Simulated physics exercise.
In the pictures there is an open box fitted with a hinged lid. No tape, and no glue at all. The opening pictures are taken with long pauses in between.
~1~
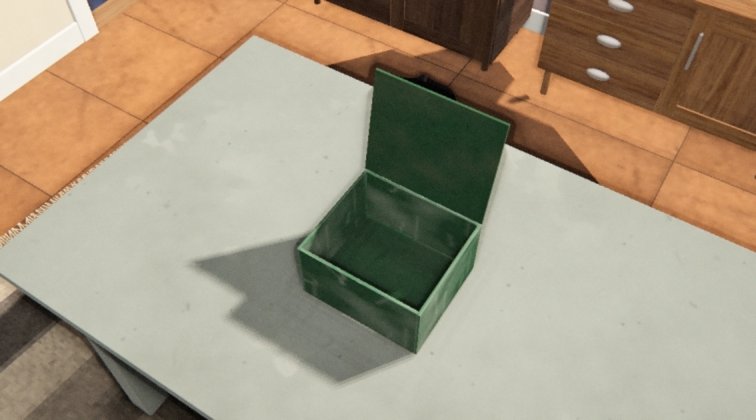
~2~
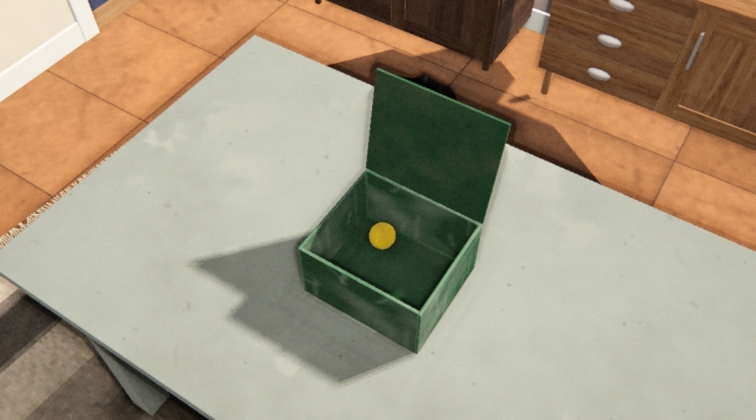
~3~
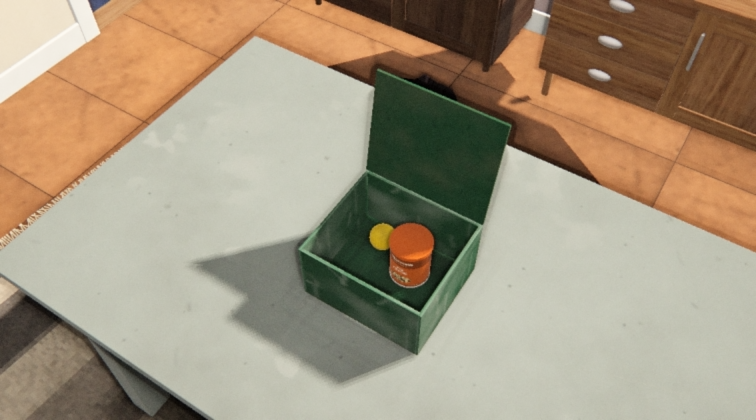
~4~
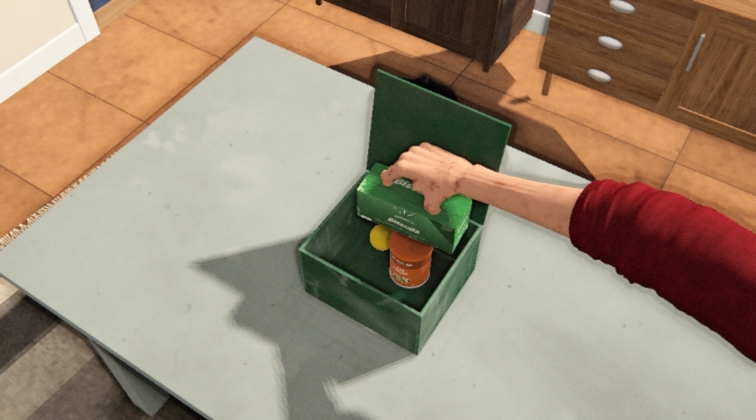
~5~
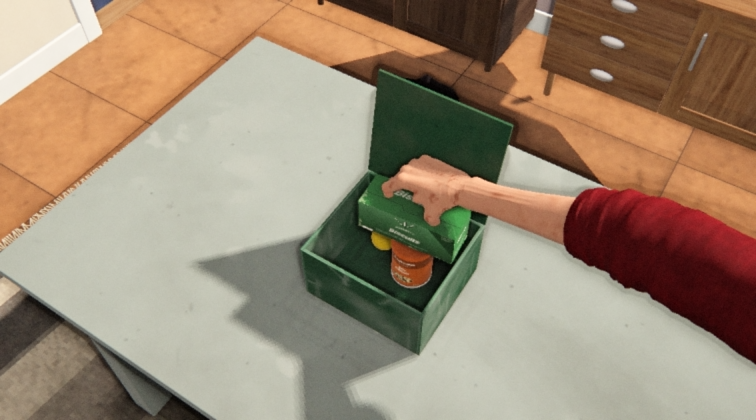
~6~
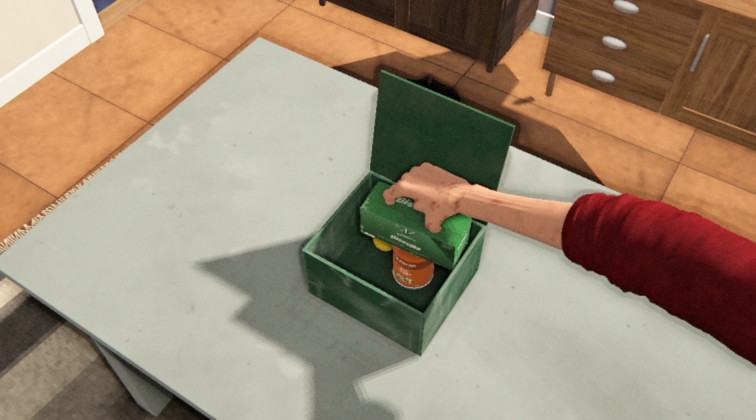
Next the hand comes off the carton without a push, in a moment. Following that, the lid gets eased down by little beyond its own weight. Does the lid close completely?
No.
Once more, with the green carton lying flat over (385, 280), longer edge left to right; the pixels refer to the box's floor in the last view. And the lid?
With this placement the lid lies closed.
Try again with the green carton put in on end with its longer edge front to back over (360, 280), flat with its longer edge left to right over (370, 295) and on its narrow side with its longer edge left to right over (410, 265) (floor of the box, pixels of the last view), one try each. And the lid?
So, one: It remains raised; two: It drops fully; three: It remains raised.
Then, 1.00 s later than the last frame, lid starting down.
Then, 1.40 s later than the last frame, lid 73° above the rim.
Then, 1.60 s later than the last frame, lid 58° above the rim.
When it is over, lid 51° above the rim; all 3 as before. End places, in pixels of the last picture, green carton near (414, 226).
